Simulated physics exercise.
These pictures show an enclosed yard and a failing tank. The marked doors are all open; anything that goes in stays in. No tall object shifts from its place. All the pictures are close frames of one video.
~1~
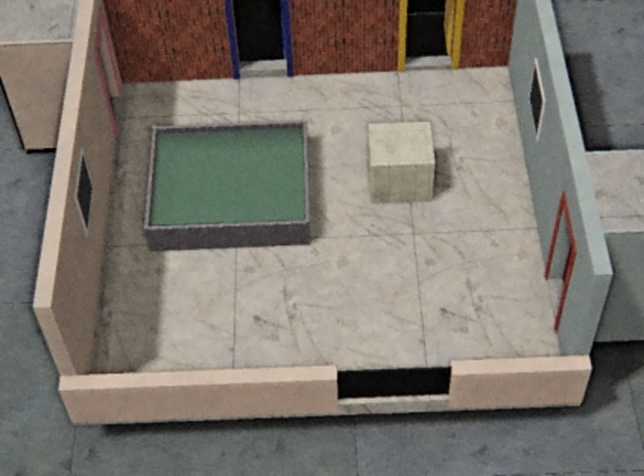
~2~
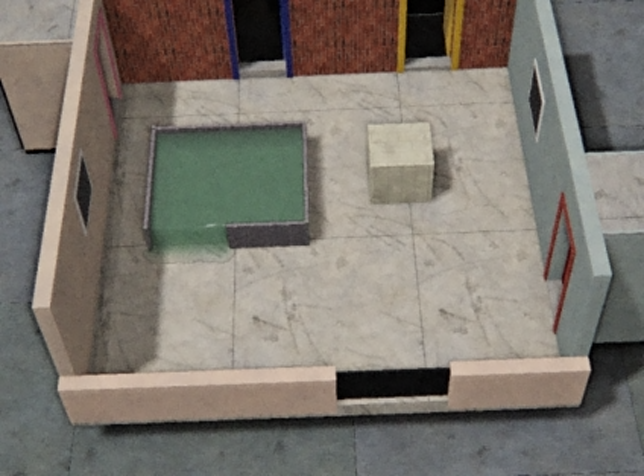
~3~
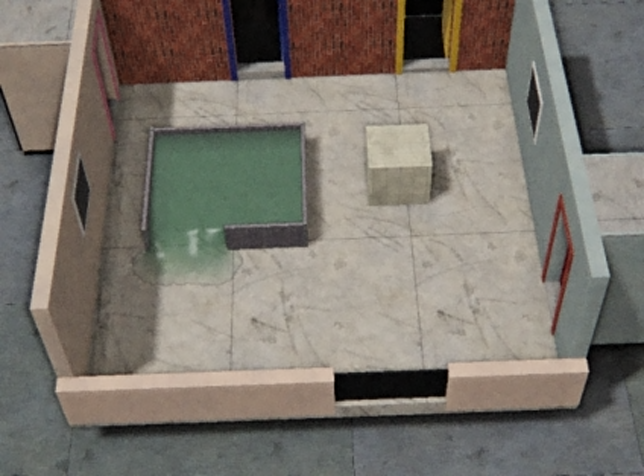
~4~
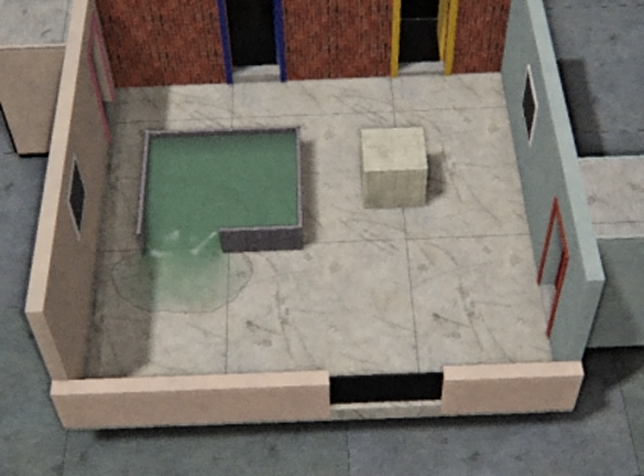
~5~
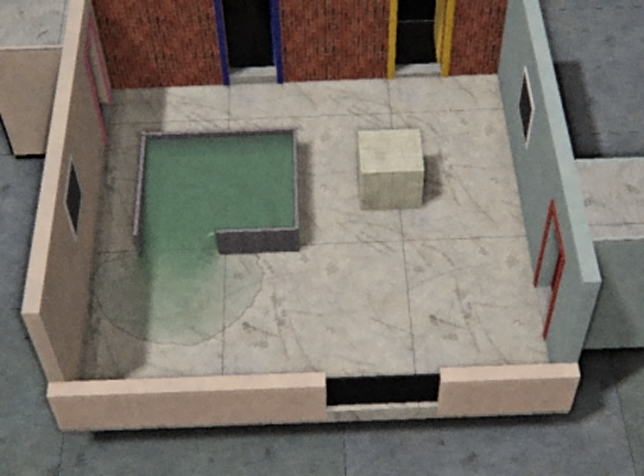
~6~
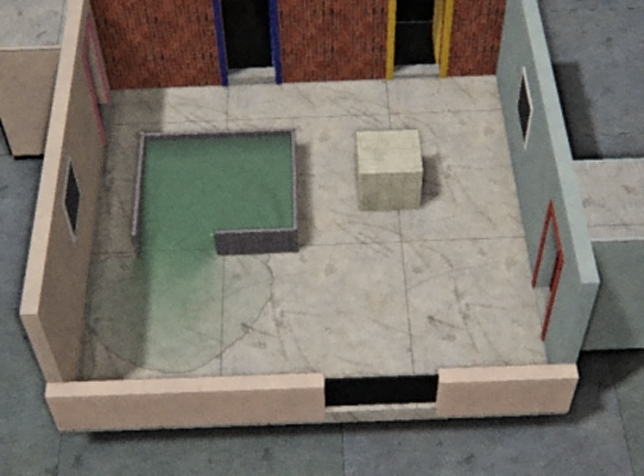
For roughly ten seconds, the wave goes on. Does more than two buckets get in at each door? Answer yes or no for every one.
Pink door: No, yellow door: No, red door: Yes, blue door: No.
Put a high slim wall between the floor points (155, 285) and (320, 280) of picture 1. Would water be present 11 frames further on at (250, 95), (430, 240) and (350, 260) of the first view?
Results in order: Bone-dry / swamped / swamped.
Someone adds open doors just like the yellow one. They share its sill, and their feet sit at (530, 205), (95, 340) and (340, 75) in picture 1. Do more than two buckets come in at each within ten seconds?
The first new doorway comes up short, the second tops it, the third comes up short.
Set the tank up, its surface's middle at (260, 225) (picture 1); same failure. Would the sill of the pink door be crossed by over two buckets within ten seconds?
Well, the way I see it, the pink door breaks past the limit.
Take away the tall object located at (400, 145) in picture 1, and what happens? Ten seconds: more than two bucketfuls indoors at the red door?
My reading: Red exceeds the limit.
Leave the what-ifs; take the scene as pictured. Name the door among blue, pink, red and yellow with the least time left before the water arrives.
I choose the red one.
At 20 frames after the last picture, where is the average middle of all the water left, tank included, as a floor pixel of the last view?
I'd put it at around (205, 274).
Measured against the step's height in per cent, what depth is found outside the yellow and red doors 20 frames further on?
Around 0 in a hundred for the first and 0 in a hundred for the second.
A moment on, water covers 20 % of the floor; the pink door not reached, the yellow door not reached, the red door not reached, the blue door not reached.
Next, water covers 20 % of the floor; the pink door not reached, the yellow door not reached, the red door not reached, the blue door not reached.
Then, water covers 30 % of the floor; the pink door not reached, the yellow door not reached, the red door not reached, the blue door not reached.
Later, water covers 60 % of the floor; the pink door wet at the sill, nothing in, the yellow door not reached, the red door over two buckets in, the blue door not reached.
In the end, water covers 90 % of the floor; the pink door wet at the sill, nothing in, the yellow door wet at the sill, nothing in, the red door far over two buckets in, the blue door wet at the sill, nothing in.
